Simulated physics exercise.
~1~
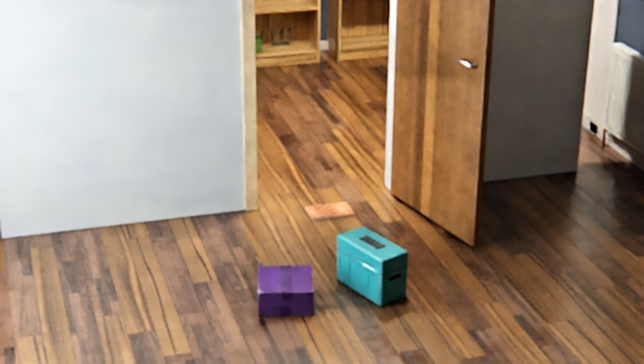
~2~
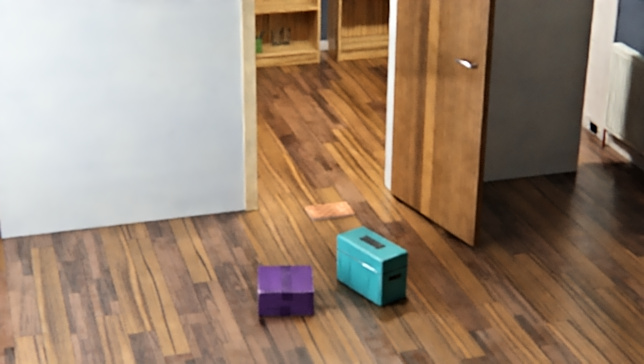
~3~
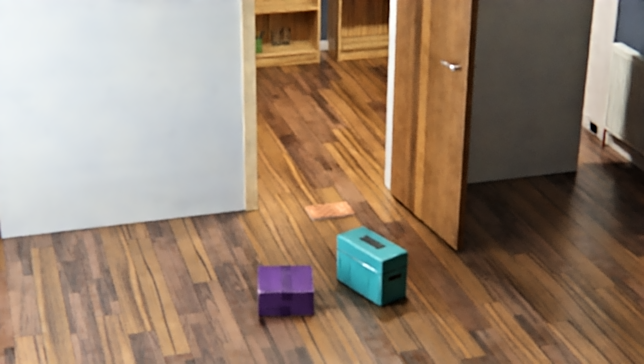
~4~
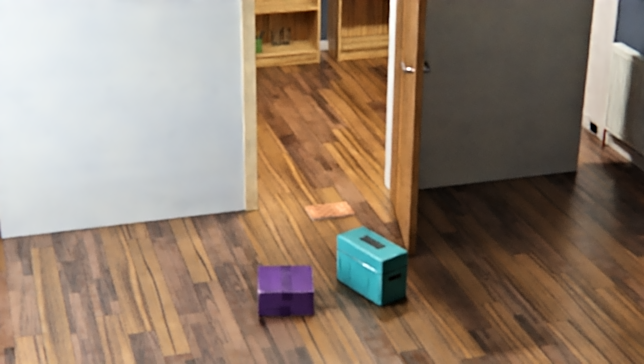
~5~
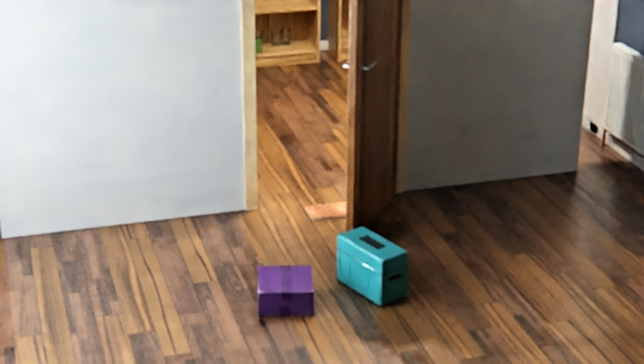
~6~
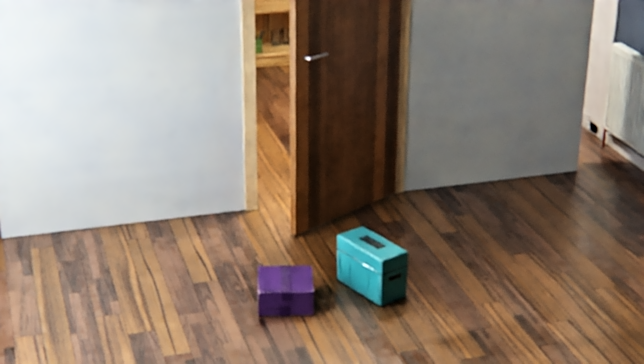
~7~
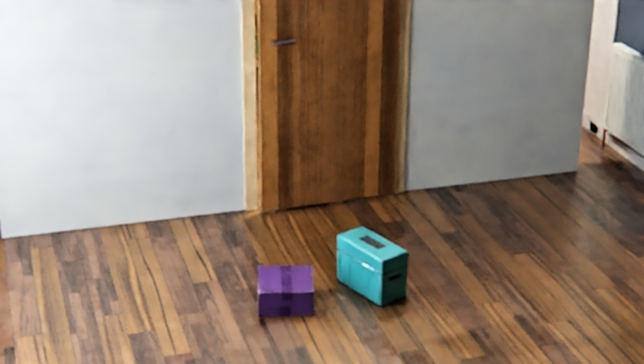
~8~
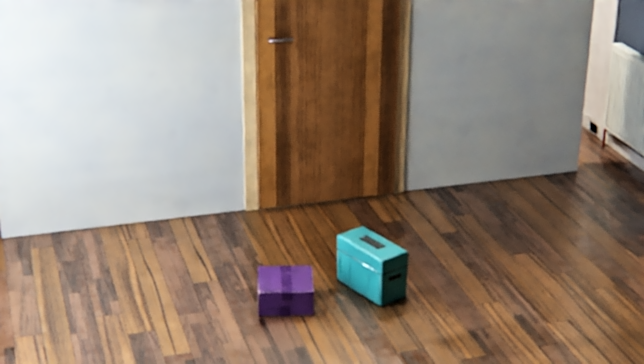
A wooden door that stood wide open swung slowly toward the left, passing behind a turquoise toolbox and a purple parcel that stayed put, and hid the flat orange book on the floor as it ended up fully closed.
